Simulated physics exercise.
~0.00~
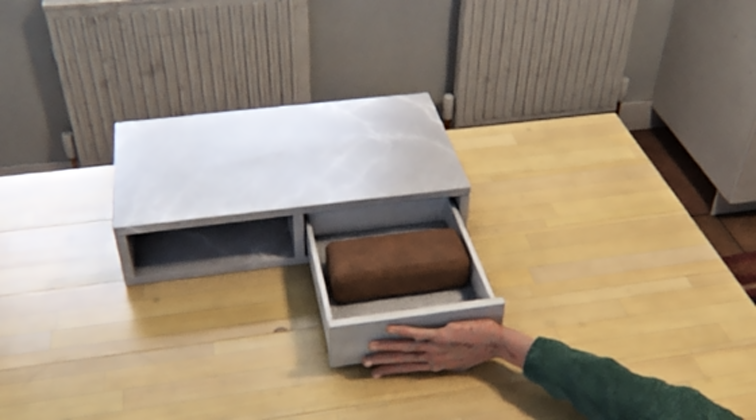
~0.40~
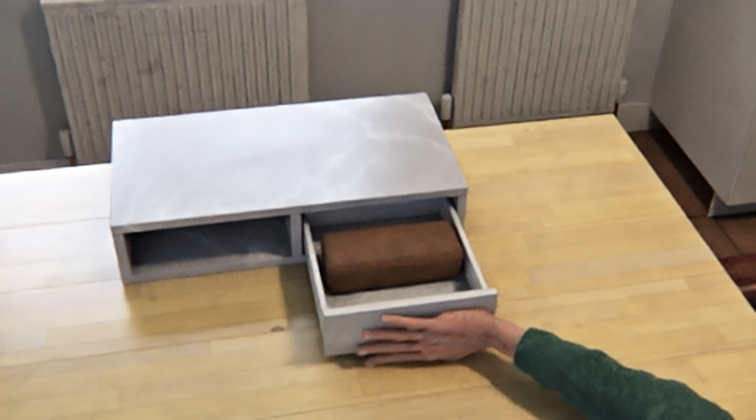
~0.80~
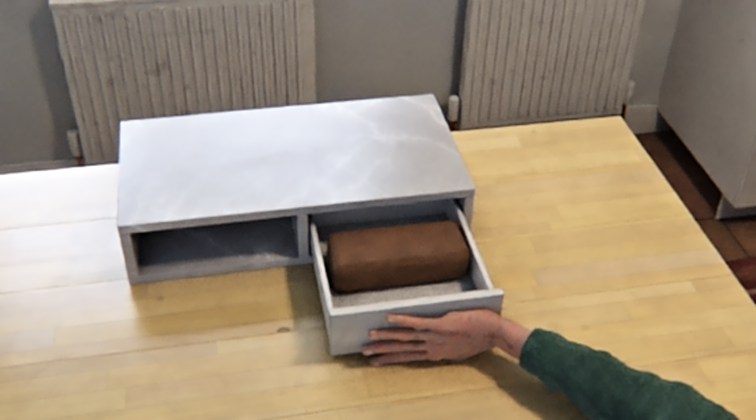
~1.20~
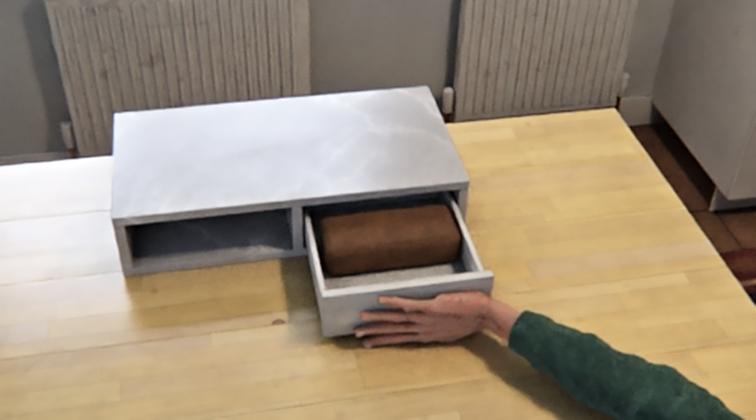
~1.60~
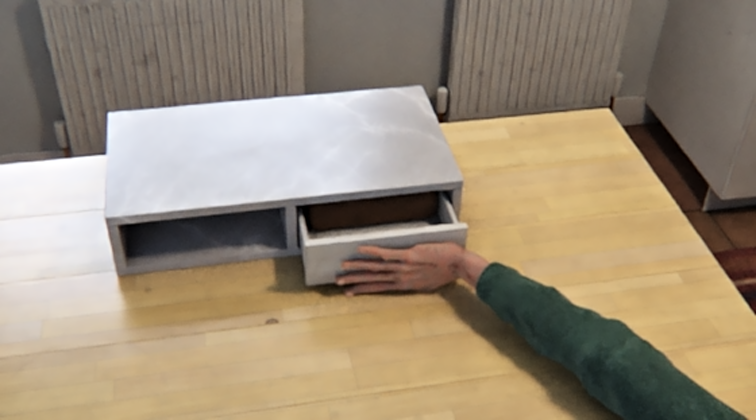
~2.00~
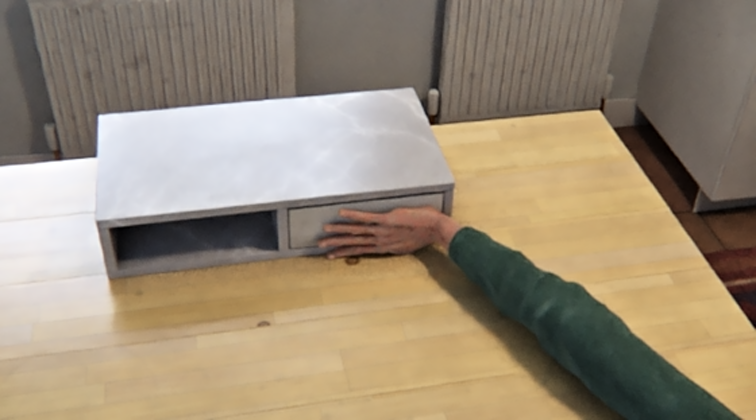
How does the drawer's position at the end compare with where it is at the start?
At the start the drawer sticks well out of the front of the chest with its contents showing. By the end it has been pushed all the way back into the chest, with its front flush.
